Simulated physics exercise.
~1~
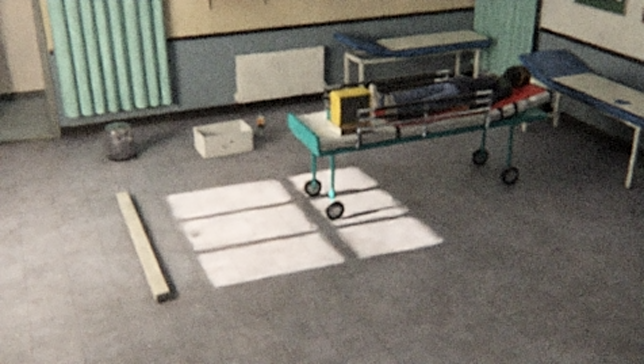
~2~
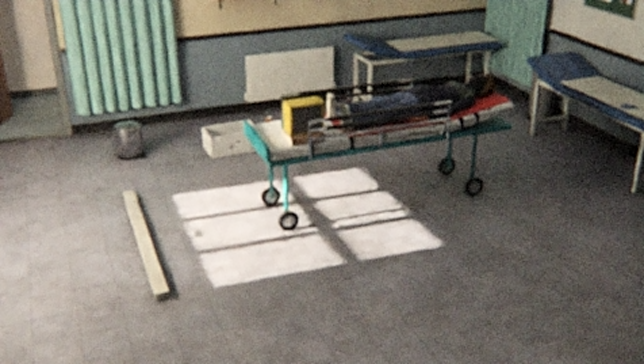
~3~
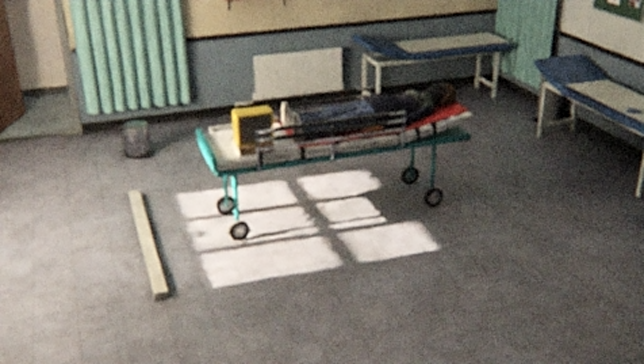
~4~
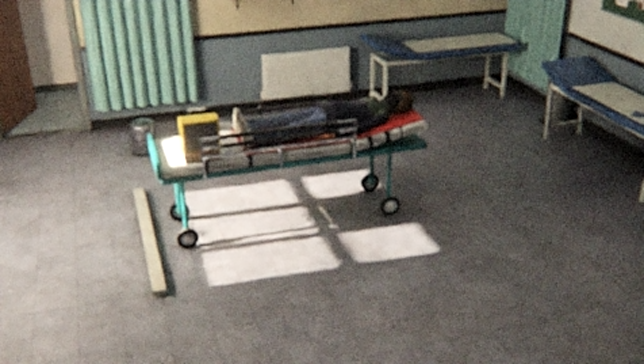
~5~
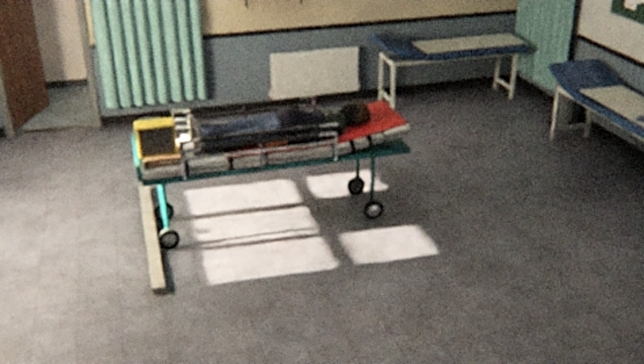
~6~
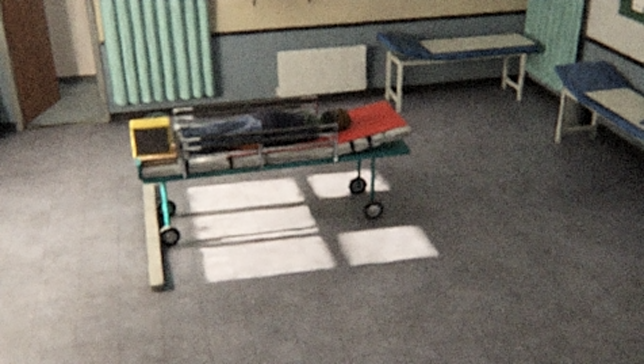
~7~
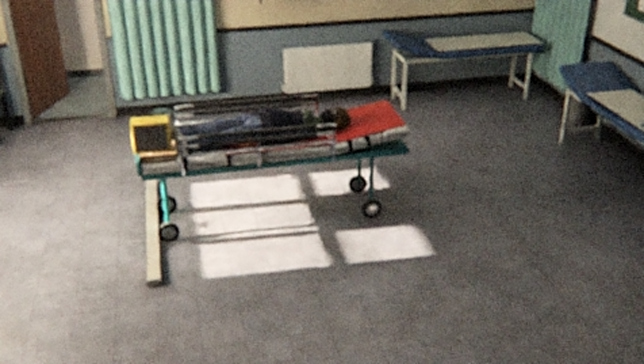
A teal-framed trolley carrying a dark-clothed figure lying on its back rolls leftward across the grey floor of a ward-like room, seen from above at an angle. An upright yellow monitor rides at the leading left end by the feet, and red bedding shows beneath the head at the right. Blue-topped couches, a white radiator and green curtains line the walls. The trolley crosses window-shaped sunlight and stops at a pale sill on the left, without tipping. The figure slides slightly toward the monitor, baring more red, then lies still, the monitor still aboard, as the view drifts slightly.
